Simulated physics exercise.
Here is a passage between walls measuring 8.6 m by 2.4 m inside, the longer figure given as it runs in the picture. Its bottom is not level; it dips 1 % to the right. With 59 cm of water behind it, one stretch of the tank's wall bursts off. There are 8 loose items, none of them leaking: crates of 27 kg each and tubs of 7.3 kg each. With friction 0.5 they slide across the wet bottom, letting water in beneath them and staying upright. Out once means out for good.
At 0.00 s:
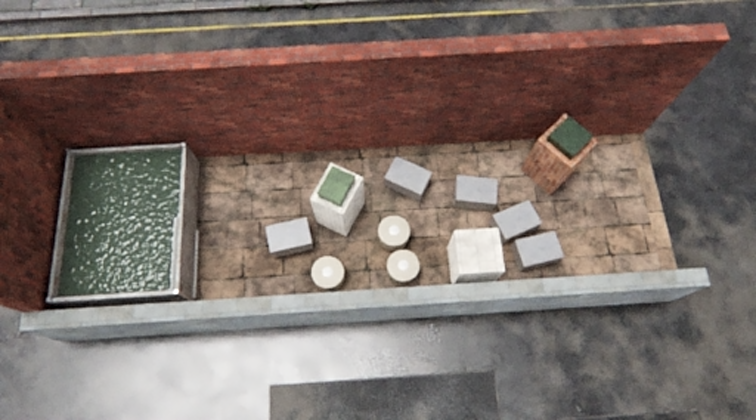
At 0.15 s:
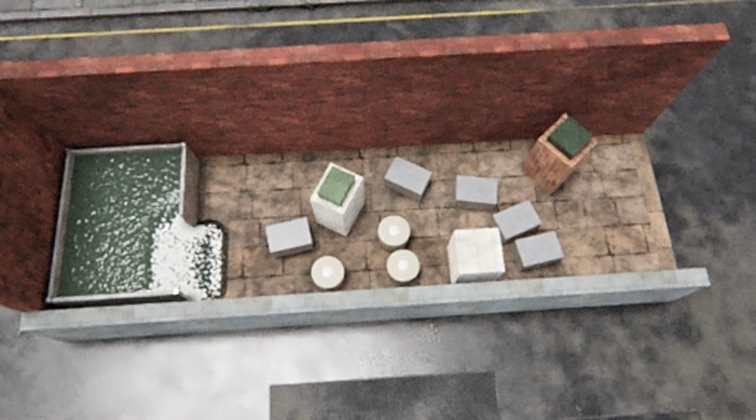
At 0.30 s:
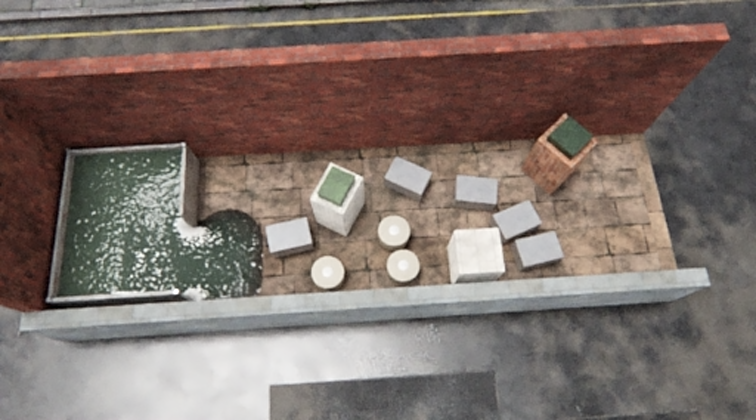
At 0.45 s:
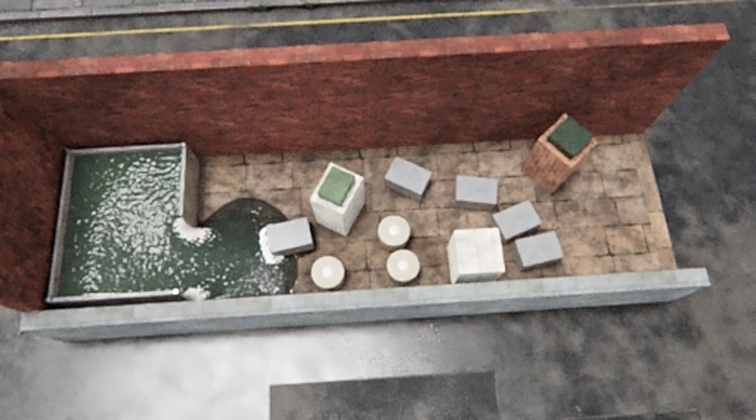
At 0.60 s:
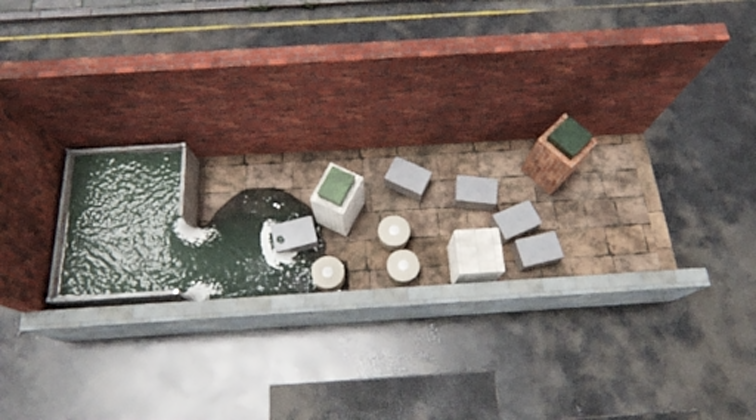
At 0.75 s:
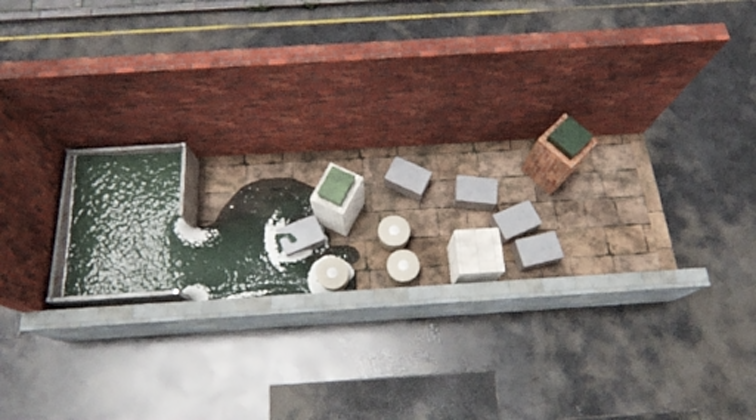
Green water burst through a gap in the tank's wall on the left and spread rightward over the paved floor, nudging the nearest gray crate and then a round white tub slightly.
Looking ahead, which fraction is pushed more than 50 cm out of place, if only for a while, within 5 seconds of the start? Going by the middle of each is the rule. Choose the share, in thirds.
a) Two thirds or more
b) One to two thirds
Option a: Two thirds or more.
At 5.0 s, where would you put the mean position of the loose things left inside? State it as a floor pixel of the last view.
The centre sits near (512, 212).
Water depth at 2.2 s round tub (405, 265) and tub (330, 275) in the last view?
First about 13 cm, second about 9 cm.
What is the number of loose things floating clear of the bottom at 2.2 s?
That would be 2 of them.
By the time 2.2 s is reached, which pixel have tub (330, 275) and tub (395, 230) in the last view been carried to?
First near (409, 218), second near (412, 190).
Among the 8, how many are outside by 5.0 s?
It comes to 0.
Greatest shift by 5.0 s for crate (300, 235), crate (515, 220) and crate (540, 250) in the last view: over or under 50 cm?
Going one by one: Beyond it, within it, within it.
After 1.1 s 1 of 8 are over 50 cm from their spots; 0 afloat.
After 2.2 s 4 of 8 are over 50 cm from their spots; 2 afloat.
After 3.5 s 6 of 8 are over 50 cm from their spots; 5 afloat.
After 5.0 s 6 of 8 are over 50 cm from their spots, and 6 have been at some point; 5 afloat.
